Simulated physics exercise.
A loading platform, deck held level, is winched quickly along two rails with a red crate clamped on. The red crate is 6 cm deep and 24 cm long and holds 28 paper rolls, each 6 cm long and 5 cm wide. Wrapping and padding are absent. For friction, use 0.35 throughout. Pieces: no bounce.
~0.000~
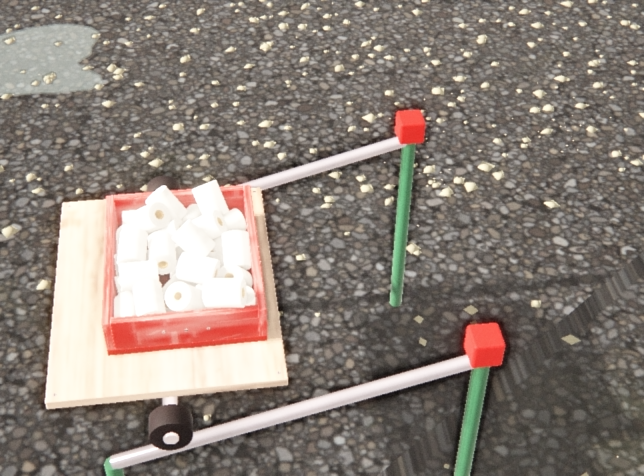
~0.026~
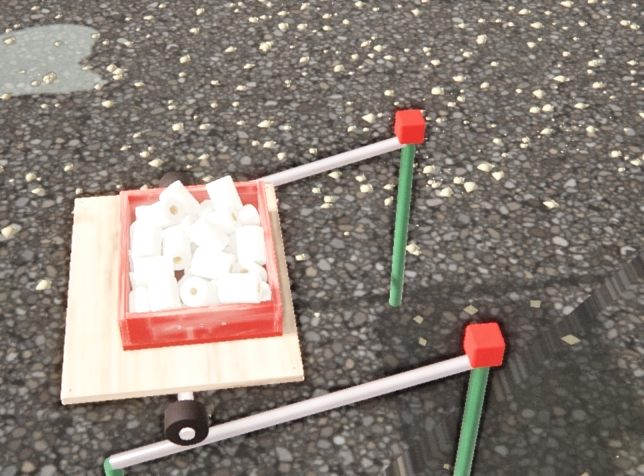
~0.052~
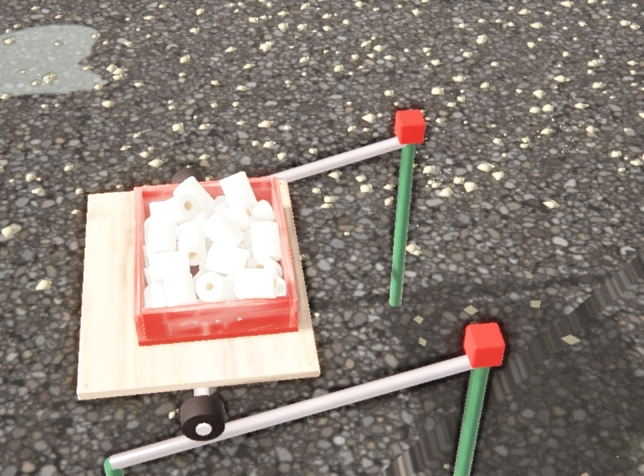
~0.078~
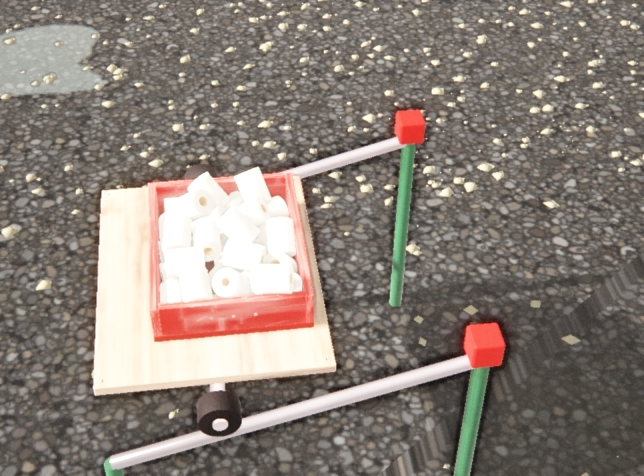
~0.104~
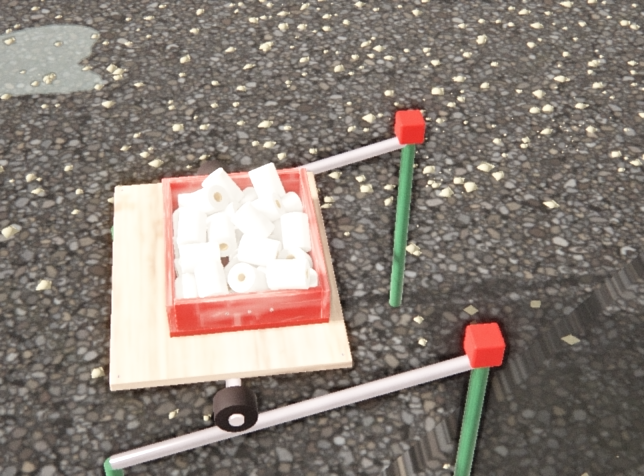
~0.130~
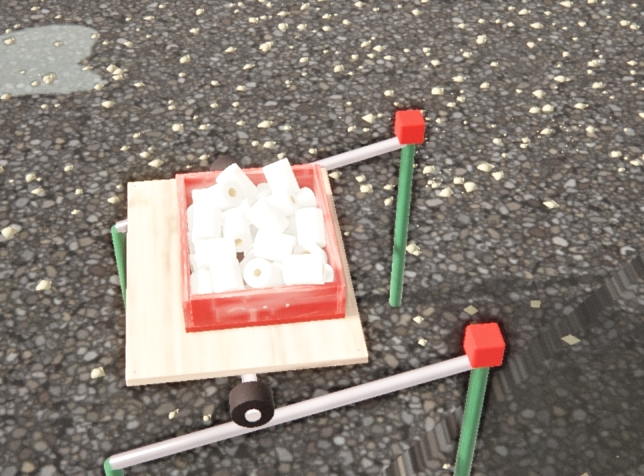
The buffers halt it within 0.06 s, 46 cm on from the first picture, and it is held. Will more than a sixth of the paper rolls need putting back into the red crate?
My guess is a loss short of a sixth.
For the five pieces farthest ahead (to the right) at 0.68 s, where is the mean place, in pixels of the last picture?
Centre: About (510, 197) px.
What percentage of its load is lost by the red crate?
Somewhere close to 5 per cent, I reckon.
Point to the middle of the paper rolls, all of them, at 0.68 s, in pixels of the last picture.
(448, 186).
After 0.40 s, braking begins.
After 0.52 s, red crate 28 in, 0 out.
After 0.68 s, red crate 27 in, 1 out.
After 0.90 s, red crate 27 in, 1 out.
Outcome (at 1.45 s), red crate 27 in, 1 out. Asked share, 1 of 28, 4 per cent.
